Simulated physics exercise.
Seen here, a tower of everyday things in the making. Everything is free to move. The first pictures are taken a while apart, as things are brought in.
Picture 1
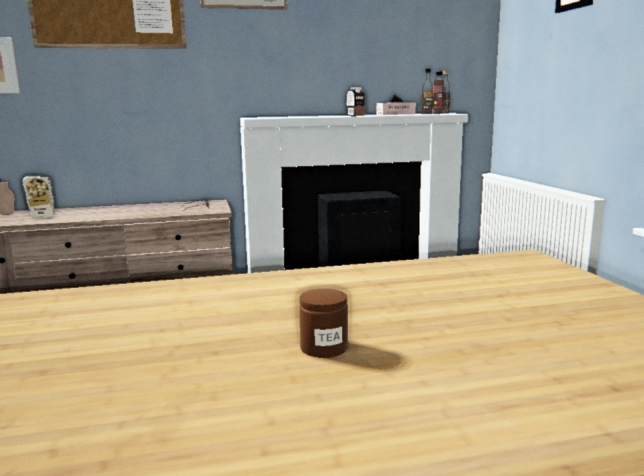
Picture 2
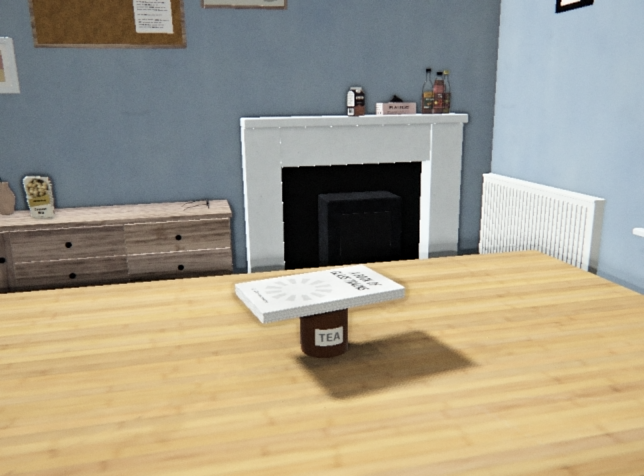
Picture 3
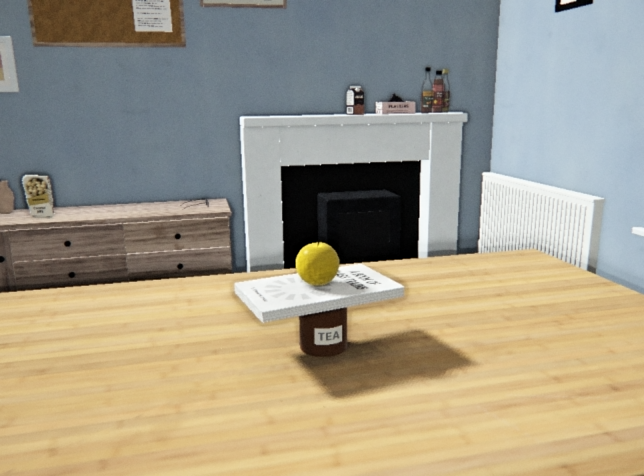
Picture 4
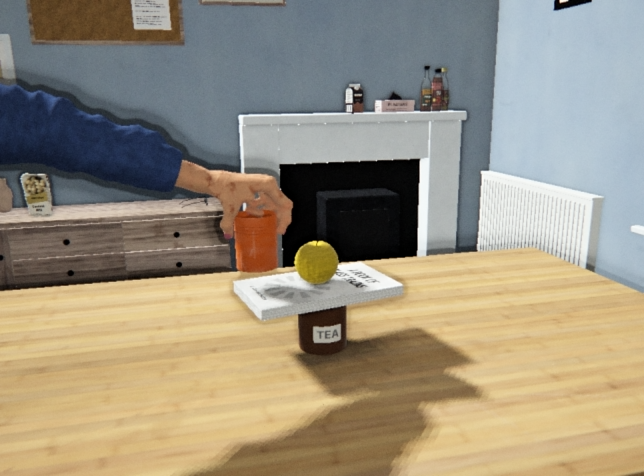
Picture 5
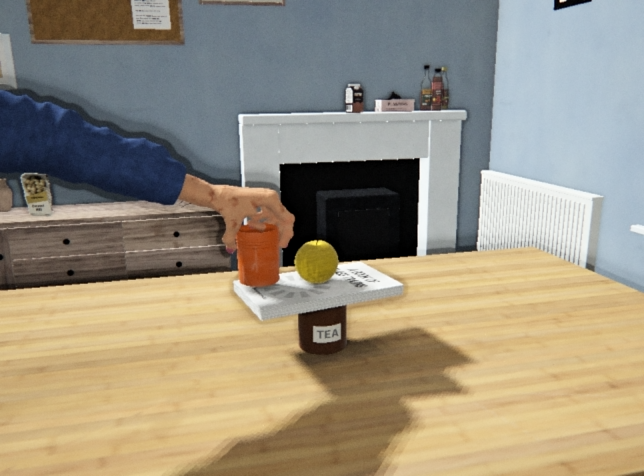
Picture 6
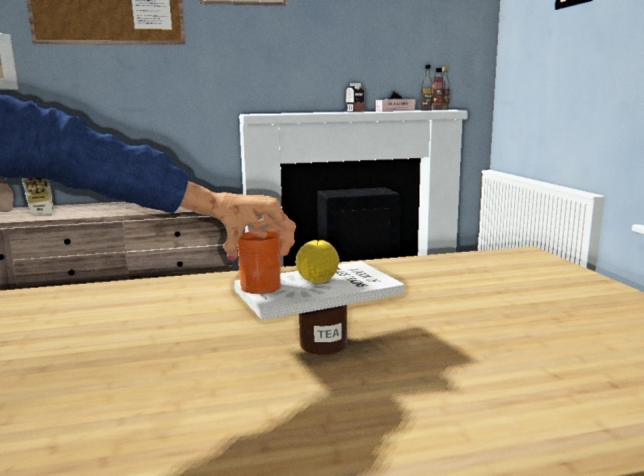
A white book and then a yellow apple appear on top of a brown tea jar on a wooden table, and a hand in a blue sleeve lowers an orange cup onto the book's left side, still holding it.
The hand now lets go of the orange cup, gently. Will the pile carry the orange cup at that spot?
As it turns out, it holds.
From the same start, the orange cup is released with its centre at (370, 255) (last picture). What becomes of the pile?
Then it keeps its balance.
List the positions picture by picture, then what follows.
In the first picture, the last thing is not in view yet; brown jar (324, 322).
In the second picture, the last thing is not in view yet; white book (319, 291).
In the third picture, the last thing is not in view yet; yellow apple (318, 264).
The fourth picture shows still above its spot; orange cup (256, 241); brown jar (322, 319).
The fifth picture shows still above its spot; orange cup (258, 254); white book (317, 288).
The sixth picture shows in place under the hand; orange cup (260, 262); yellow apple (317, 262).
Then, 0.20 s after the last picture, nothing has stirred.
Then, 0.50 s after the last picture, orange cup resting near (260, 263).
At rest, all 4 in place. Seen from the same camera at the end, orange cup near (260, 263). The pile keeps its balance.
